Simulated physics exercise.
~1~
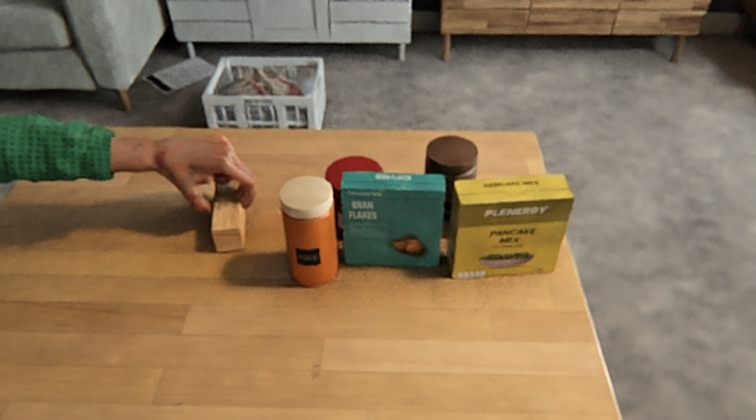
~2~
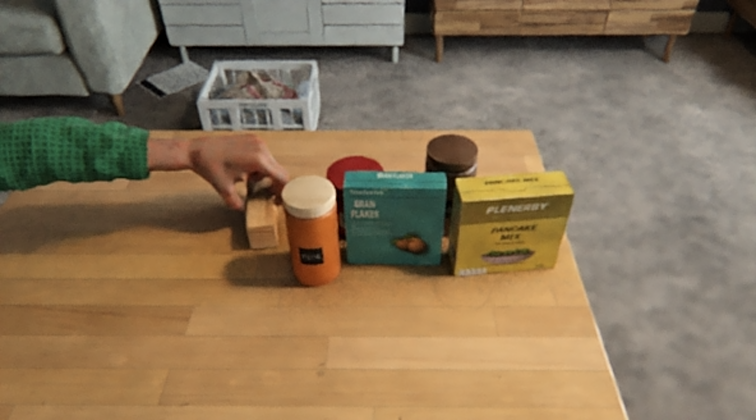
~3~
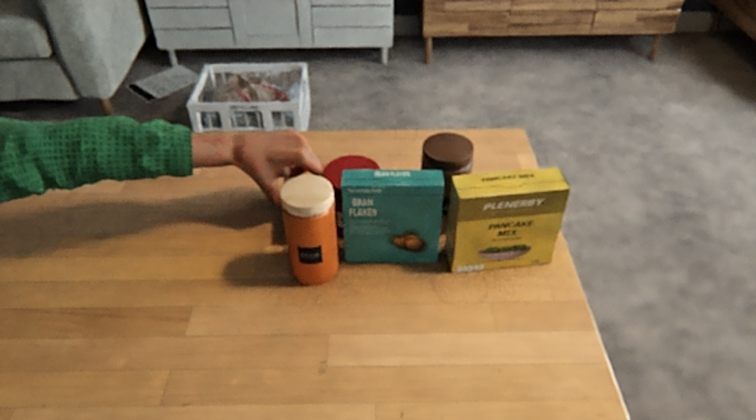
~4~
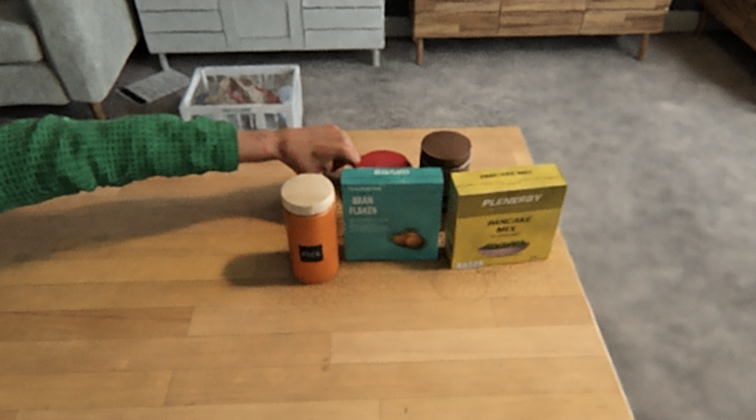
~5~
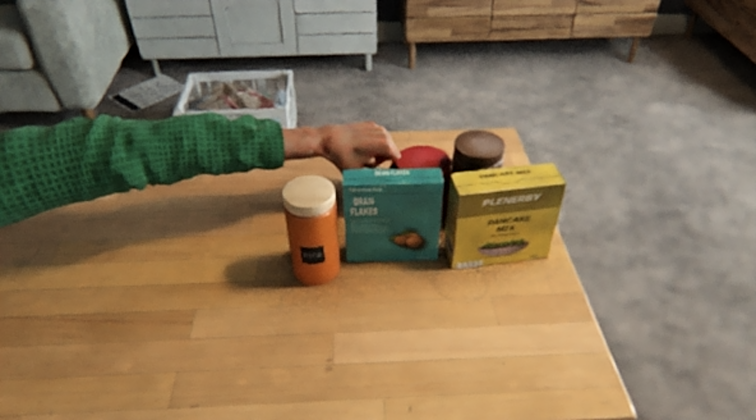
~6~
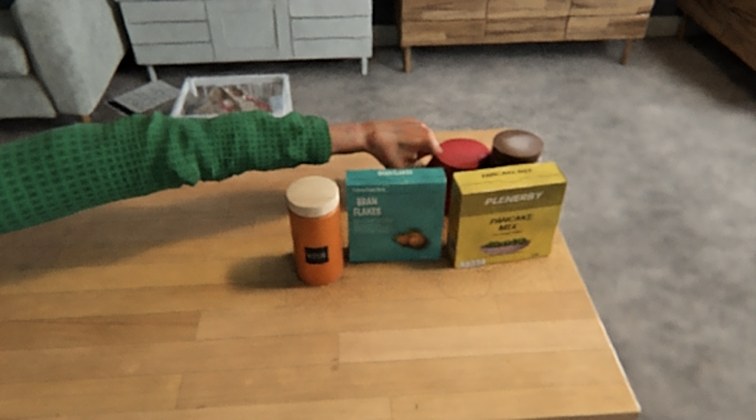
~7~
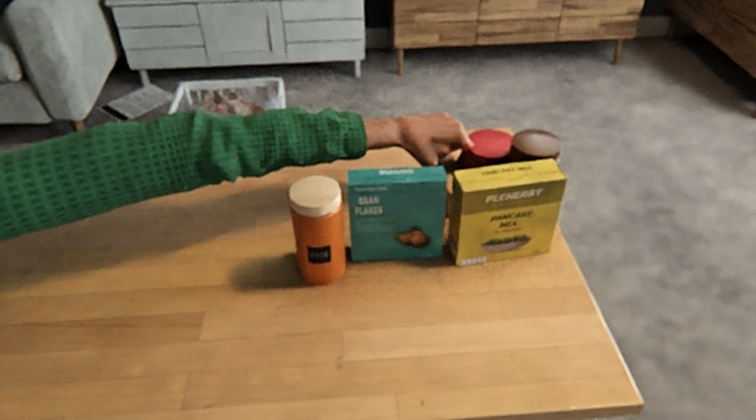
A hand in a green sleeve slowly pushed a wooden block rightward behind the orange jar, shoving the red jar along until the brown jar slid too, and both ended upright behind the yellow packet, while the orange jar and two packets stayed put.
